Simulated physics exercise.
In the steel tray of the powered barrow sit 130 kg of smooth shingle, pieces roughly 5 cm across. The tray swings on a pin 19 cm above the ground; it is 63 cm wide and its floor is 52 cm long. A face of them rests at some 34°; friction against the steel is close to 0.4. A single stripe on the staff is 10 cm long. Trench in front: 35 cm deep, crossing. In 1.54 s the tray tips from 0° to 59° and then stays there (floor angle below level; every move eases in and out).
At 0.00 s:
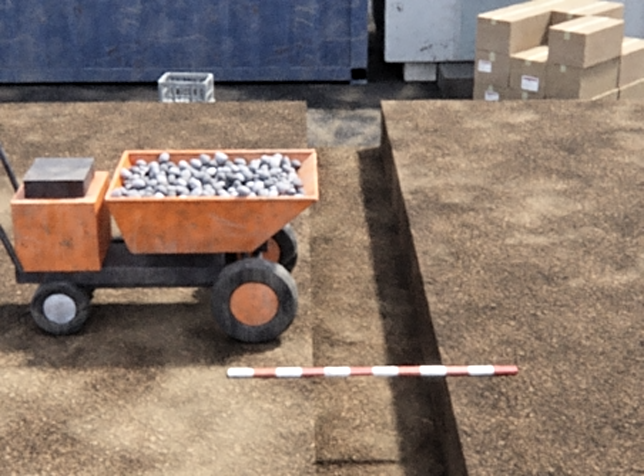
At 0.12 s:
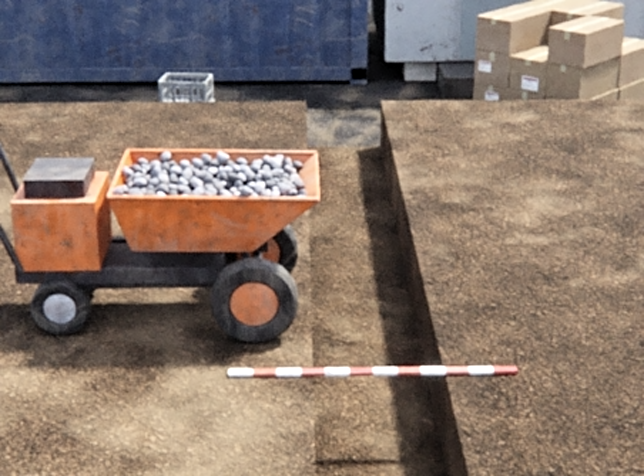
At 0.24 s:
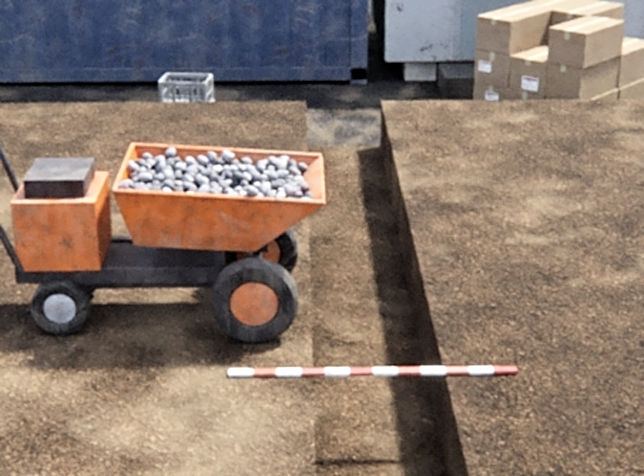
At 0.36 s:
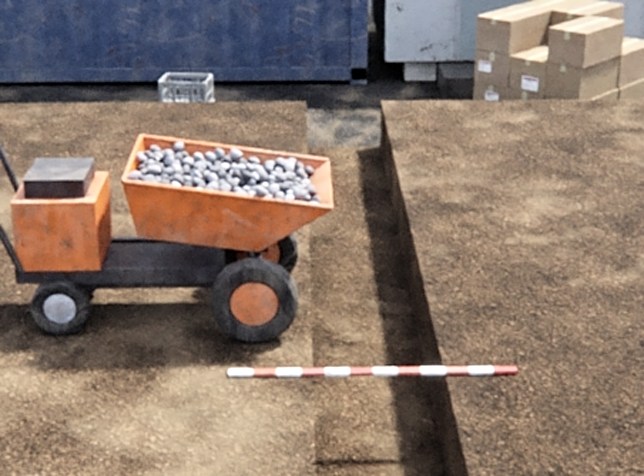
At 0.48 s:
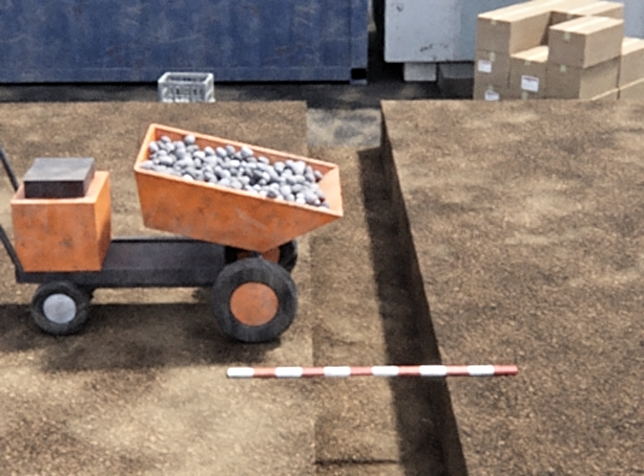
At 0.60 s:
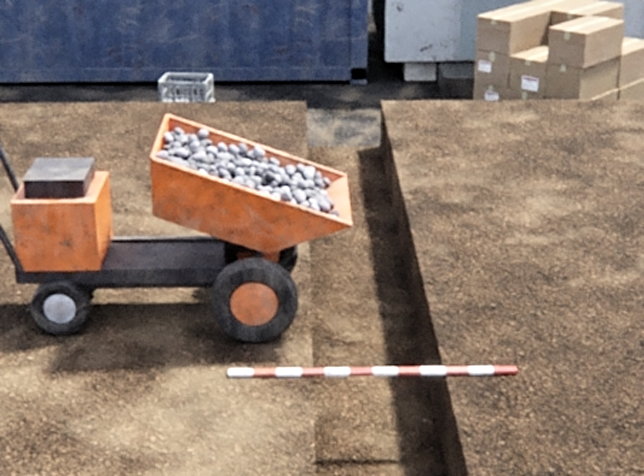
The orange tray of a small wheeled barrow, heaped with smooth grey stones, tilted slowly and then more steeply to the right, its back end rising while the wheels stayed still beside a trench.
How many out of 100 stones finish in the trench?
About 73 of them.
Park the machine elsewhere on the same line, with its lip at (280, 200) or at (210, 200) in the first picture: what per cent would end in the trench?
Roughly 100 per cent, then 95 per cent.
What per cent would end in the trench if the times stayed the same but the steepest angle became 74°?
Share in trench: Approx. 85%.
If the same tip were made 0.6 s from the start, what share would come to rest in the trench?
It would come to roughly 55 per cent.
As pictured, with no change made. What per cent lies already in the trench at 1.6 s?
I'd say near 35 per cent at that time.
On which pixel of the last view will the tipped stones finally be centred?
Around (408, 362).
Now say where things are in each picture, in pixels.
Lip at (317, 199), floor tilted 0°, highest stones at (227, 167), in the first picture.
The tray is at 1°, its lip at (319, 200); the top of the load is at (198, 166); the stones move at 0.1 m/s on average, in the second picture.
Lip at (324, 203), floor tilted 4°, highest stones at (172, 165); the stones move at 0.2 m/s on average, in the third picture.
Lip at (332, 208), floor tilted 8°, highest stones at (155, 158); the stones move at 0.3 m/s on average, in the fourth picture.
Lip at (342, 216), floor tilted 14°, highest stones at (161, 150); the stones move at 0.4 m/s on average, in the fifth picture.
Lip at (351, 225), floor tilted 20°, highest stones at (173, 141); the stones move at 0.4 m/s on average, in the sixth picture.
After 1.2 s the floor is at 50°; 99 % in the tray, 1 % in the trench; the foremost stones are at (382, 251).
After 1.6 s the floor is at 59°; 50 % in the tray, 36 % in the trench, 14 % past the trench; the foremost stones are at (496, 311).
After 2.0 s the floor is at 59°; 22 % in the tray, 51 % in the trench, 27 % past the trench; the foremost stones are at (569, 296).
After 3.9 s the floor is at 59°; 0 % in the tray, 73 % in the trench, 27 % past the trench; the foremost stones are at (633, 300).
